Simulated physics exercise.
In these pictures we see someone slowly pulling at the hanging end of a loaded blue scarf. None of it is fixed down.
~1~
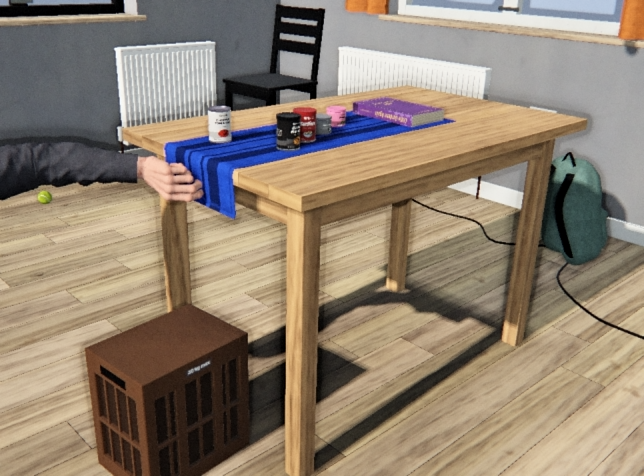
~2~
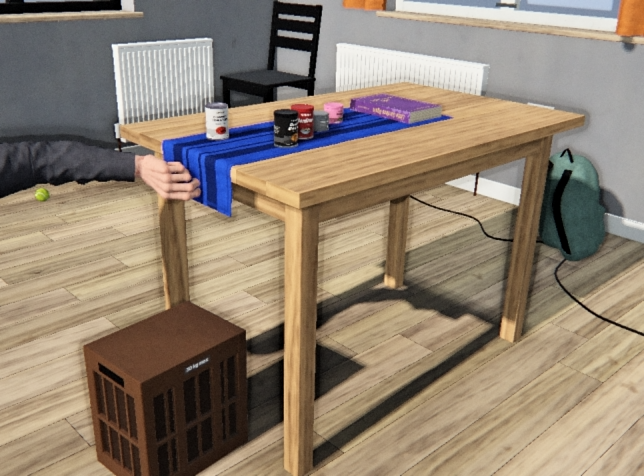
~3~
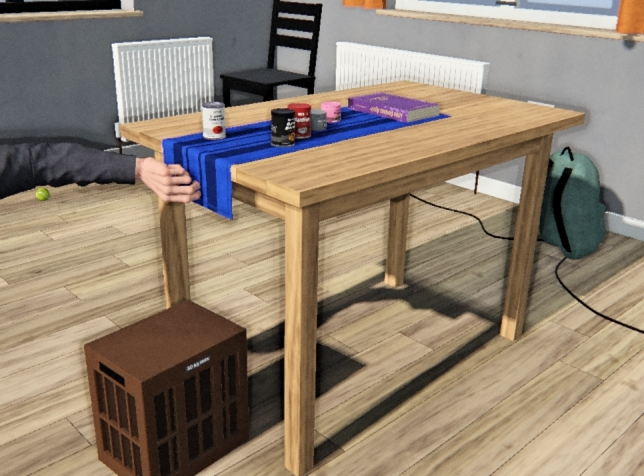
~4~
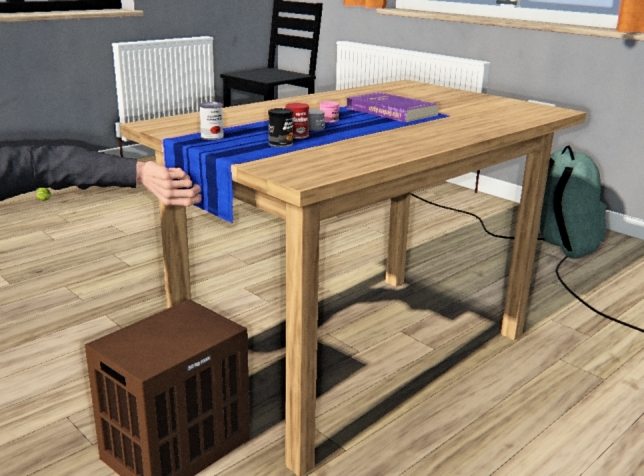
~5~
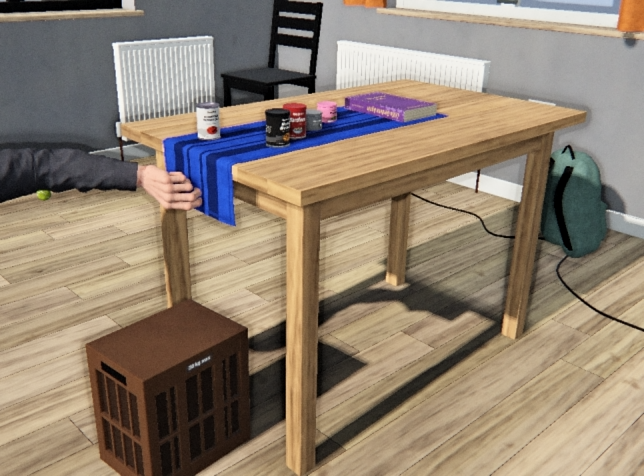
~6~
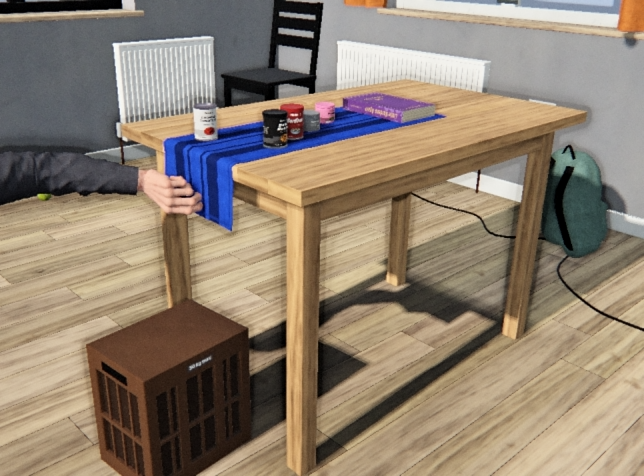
A hand slowly pulling the hanging end of a blue scarf on a wooden table, the cans and pots shifting slightly left.
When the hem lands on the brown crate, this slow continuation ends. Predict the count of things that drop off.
The number that drops will be three.
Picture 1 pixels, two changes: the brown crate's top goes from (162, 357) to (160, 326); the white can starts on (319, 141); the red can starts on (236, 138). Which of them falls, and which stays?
The white can stays put, the red can is lost.
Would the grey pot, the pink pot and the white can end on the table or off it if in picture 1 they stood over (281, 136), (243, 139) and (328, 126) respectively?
Grey pot - leaves the top. Pink pot - leaves the top. White can - stays aboard.
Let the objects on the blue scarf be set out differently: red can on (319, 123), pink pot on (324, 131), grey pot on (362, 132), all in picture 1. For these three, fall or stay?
The red can? It stays where it is. The pink pot stays where it is, and the grey pot stays where it is.
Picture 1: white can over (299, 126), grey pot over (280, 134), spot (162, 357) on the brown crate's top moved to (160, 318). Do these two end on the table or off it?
The white can ends up still on top and the grey pot ends up still on top.
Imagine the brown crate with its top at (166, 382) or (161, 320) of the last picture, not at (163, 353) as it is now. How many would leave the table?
The count would be 4 and then 2.
Soon after, hem near (200, 280); white can gone.
After that, hem on the crate; white can, black can and red can gone.
In the end, hem on the crate; white can, black can and red can gone. The table loses three.
